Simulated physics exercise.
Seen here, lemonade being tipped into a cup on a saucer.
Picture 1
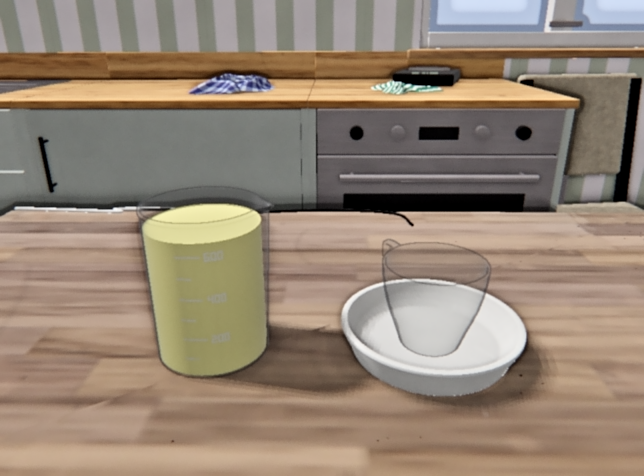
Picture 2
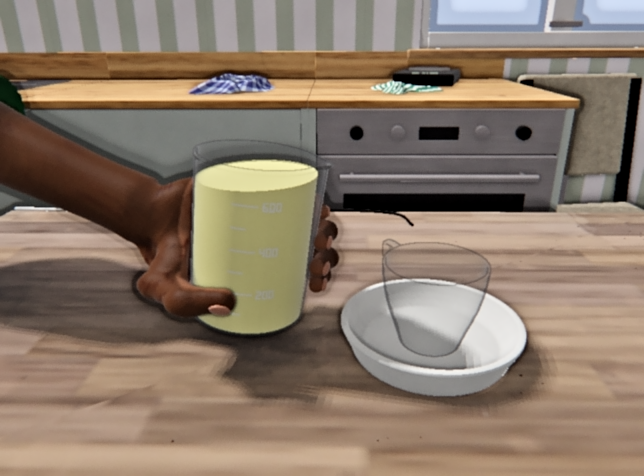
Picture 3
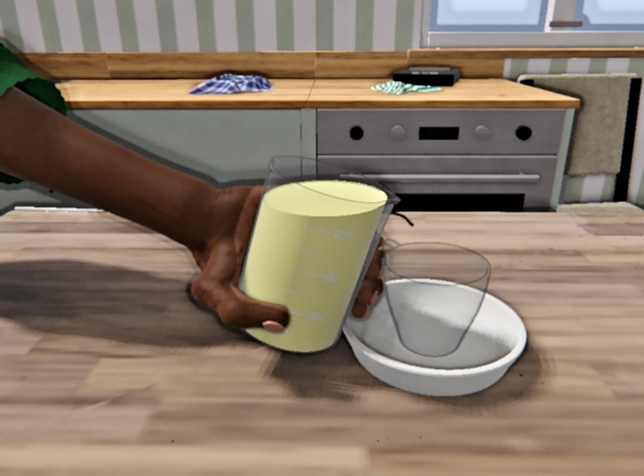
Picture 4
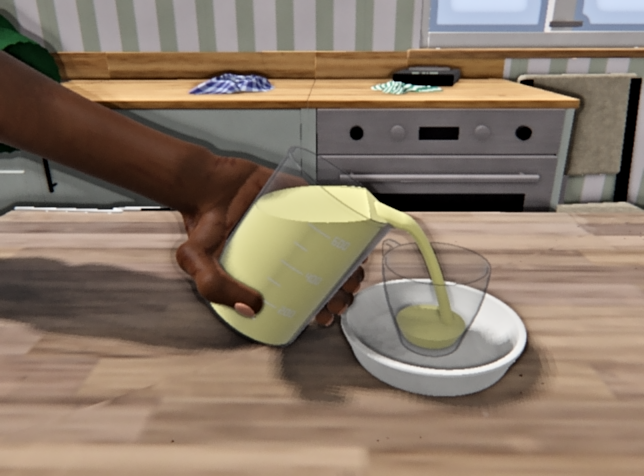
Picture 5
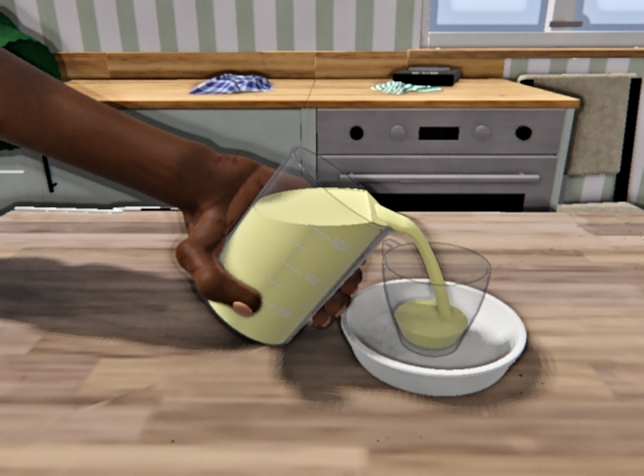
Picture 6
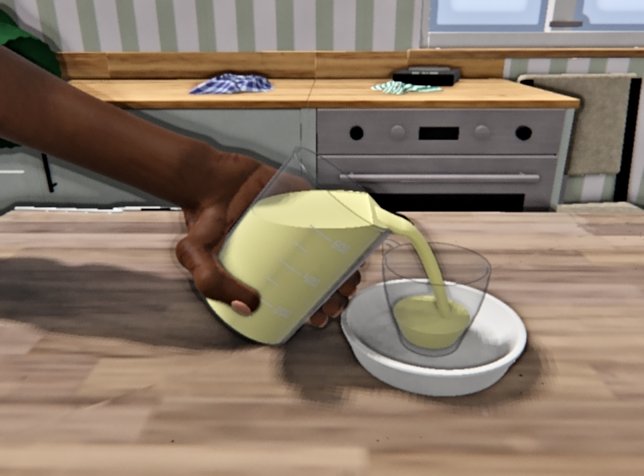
Kitchen counter, a hand lifting a beaker of pale yellow lemonade, tilting it rightward and pouring into a clear cup on a white saucer.
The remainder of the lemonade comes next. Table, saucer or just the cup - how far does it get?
I expect it will spill right past the saucer.
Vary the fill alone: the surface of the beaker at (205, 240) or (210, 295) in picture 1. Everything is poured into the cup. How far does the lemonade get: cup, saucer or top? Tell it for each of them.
In turn: Past the saucer, into the saucer.
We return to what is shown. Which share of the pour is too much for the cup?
About 65 per cent.
Next, the cup is full to the brim; the saucer is wet, with room to spare.
After that, the cup is full to the brim; the saucer is full and running over.
Finally, the cup is full to the brim; the saucer is full and running over.
